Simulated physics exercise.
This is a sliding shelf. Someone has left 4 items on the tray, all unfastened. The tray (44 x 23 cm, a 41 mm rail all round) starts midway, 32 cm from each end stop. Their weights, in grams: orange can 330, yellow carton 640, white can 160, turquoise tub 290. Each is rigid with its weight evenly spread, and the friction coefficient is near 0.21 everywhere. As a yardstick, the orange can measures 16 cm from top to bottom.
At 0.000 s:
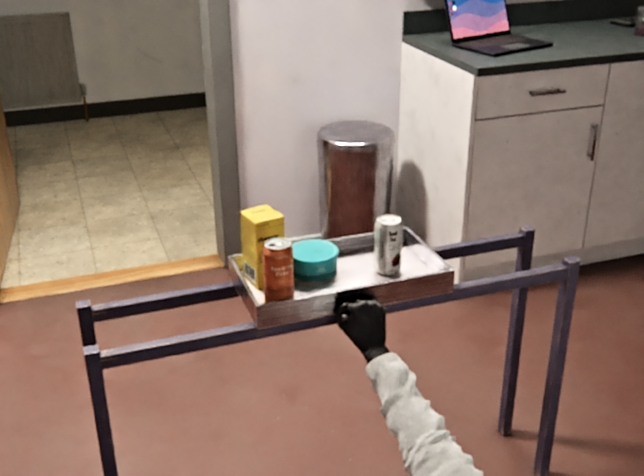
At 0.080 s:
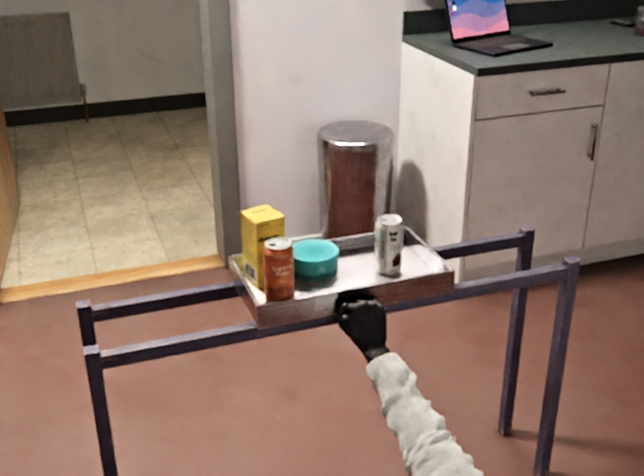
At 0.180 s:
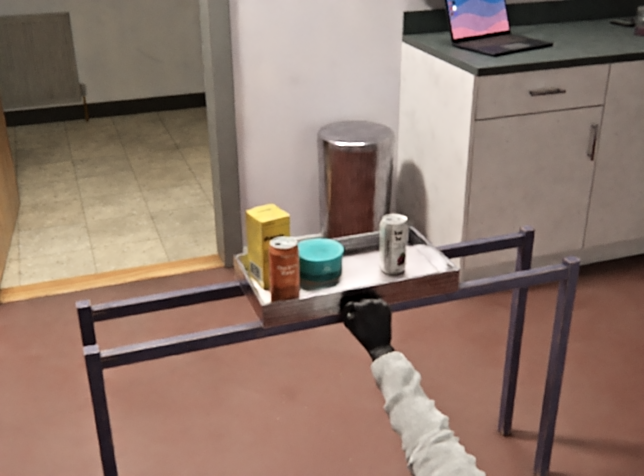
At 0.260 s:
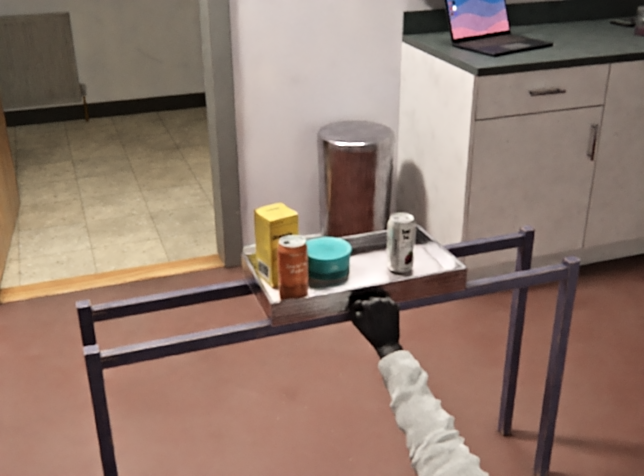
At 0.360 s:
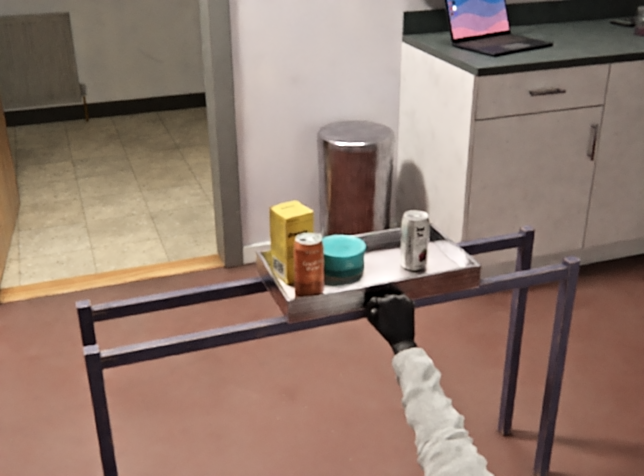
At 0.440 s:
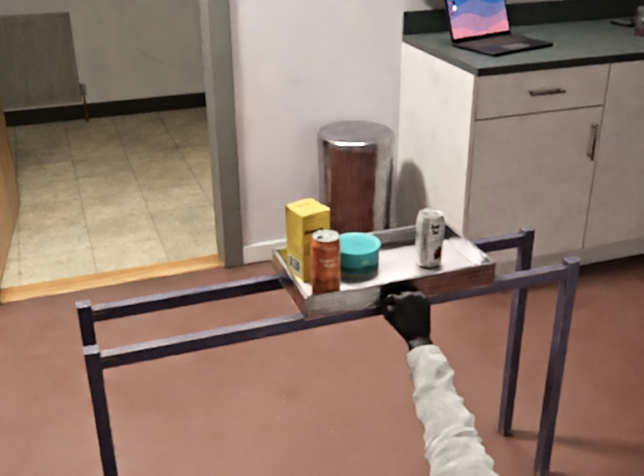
A gloved black hand on a pale-sleeved arm grips the front of a shallow tray resting on dark rails, seen from slightly above in a room with a reddish floor, a metal bin, a doorway and a laptop on a counter. The tray holds a yellow carton and orange can at left, a turquoise tub mid-tray and a white can at right. Barely moving at first, the tray then slides modestly right with the hand, its items riding along upright, while the camera stays still.
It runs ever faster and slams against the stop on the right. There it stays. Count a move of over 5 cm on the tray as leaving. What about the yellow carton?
The yellow carton leaves its spot.
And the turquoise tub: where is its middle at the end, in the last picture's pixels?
Near (497, 230).
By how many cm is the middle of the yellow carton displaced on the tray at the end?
Some 18 cm.
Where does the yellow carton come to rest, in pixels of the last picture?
Around (463, 215).
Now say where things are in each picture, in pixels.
The first picture shows tray midway; yellow carton (263, 247); orange can (279, 276).
The second picture shows tray midway; turquoise tub (314, 262); orange can (279, 276).
The third picture shows tray 1 cm right; white can (393, 245); turquoise tub (319, 261).
The fourth picture shows tray 3 cm right; orange can (293, 274); white can (401, 243).
The fifth picture shows tray 7 cm right; turquoise tub (341, 257); orange can (309, 271).
The sixth picture shows tray 10 cm right; yellow carton (308, 240); white can (430, 239).
Around 0.84 s, tray 32 cm right; yellow carton shifted 8 cm near (424, 222); white can shifted 7 cm; orange can shifted 8 cm.
Around 0.94 s, tray 32 cm right; yellow carton shifted 13 cm near (445, 218); orange can shifted 13 cm; turquoise tub shifted 13 cm.
Finally (1.5 s), not toppled but over 5 cm from the start, orange can, yellow carton, white can and turquoise tub. In the last view, yellow carton near (463, 215).
